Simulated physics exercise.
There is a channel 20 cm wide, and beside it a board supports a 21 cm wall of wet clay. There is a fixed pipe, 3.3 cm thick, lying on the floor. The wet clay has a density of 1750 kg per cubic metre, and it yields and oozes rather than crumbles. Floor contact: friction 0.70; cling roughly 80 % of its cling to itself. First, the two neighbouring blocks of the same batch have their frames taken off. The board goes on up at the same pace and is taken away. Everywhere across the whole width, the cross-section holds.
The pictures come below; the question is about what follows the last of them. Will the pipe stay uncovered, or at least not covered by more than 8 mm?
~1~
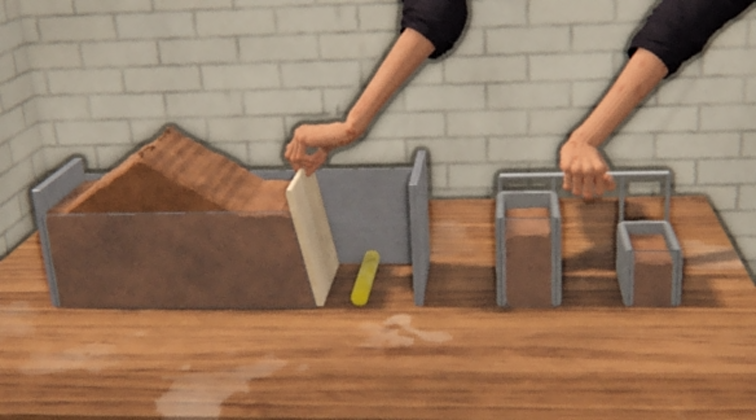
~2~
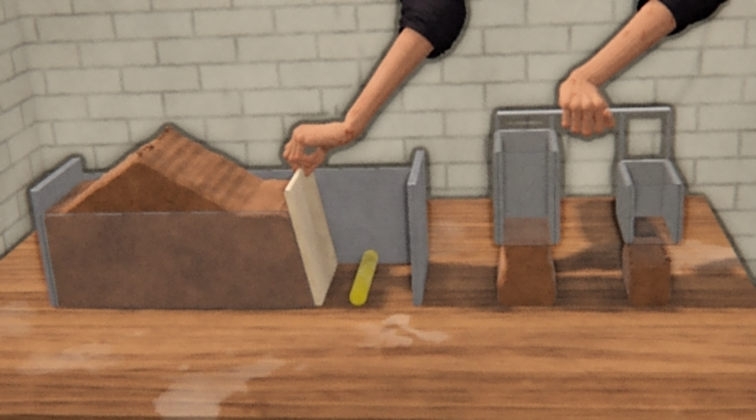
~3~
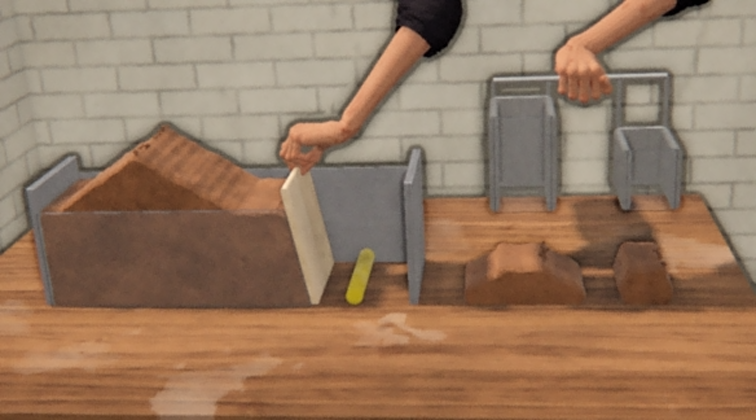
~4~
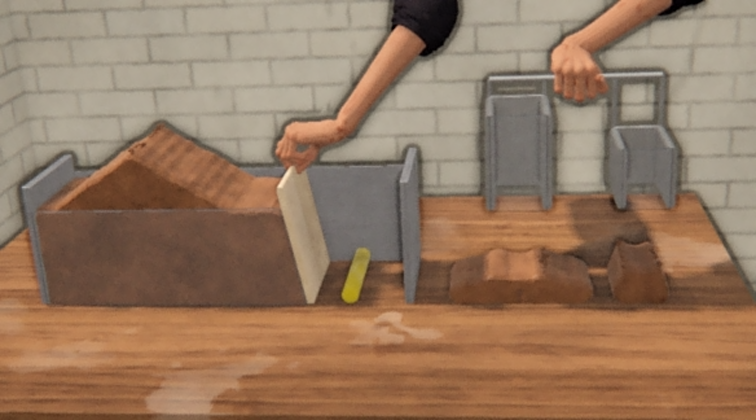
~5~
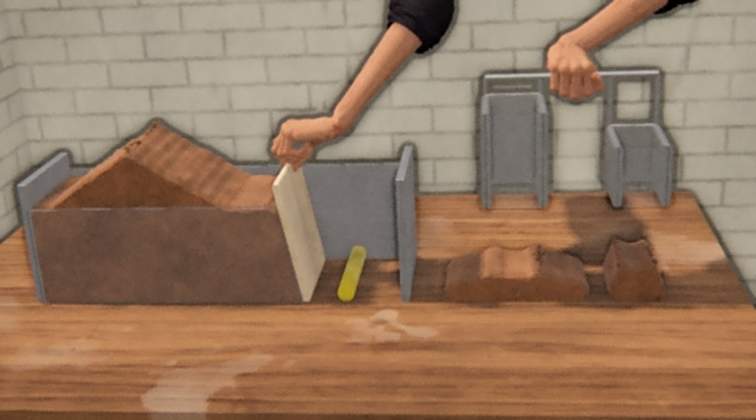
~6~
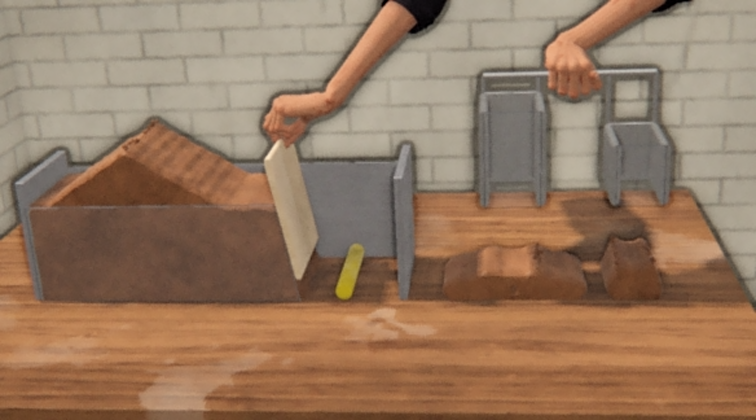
No, it is covered deeper than that.
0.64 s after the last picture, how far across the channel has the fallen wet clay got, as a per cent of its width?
Roughly 95 in a hundred.
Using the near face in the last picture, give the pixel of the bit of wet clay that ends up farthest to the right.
Position: About (396, 278).
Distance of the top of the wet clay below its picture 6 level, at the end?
8.0 cm.
Another 0.19 s on from the sixth picture, the fallen stuff reaches 19 % of the way across and nothing lies on the pipe.
Another 0.41 s on from the sixth picture, the fallen stuff reaches 55 % of the way across and 5.2 cm lies on the pipe.
Another 0.64 s on from the sixth picture, the fallen stuff reaches 97 % of the way across and 8.7 cm lies on the pipe.
Another 0.86 s on from the sixth picture, the fallen stuff reaches 98 % of the way across and 9.4 cm lies on the pipe.
Another 0.96 s on from the sixth picture, at the end, the fallen stuff reaches 98 % of the way across and 9.4 cm lies on the pipe.
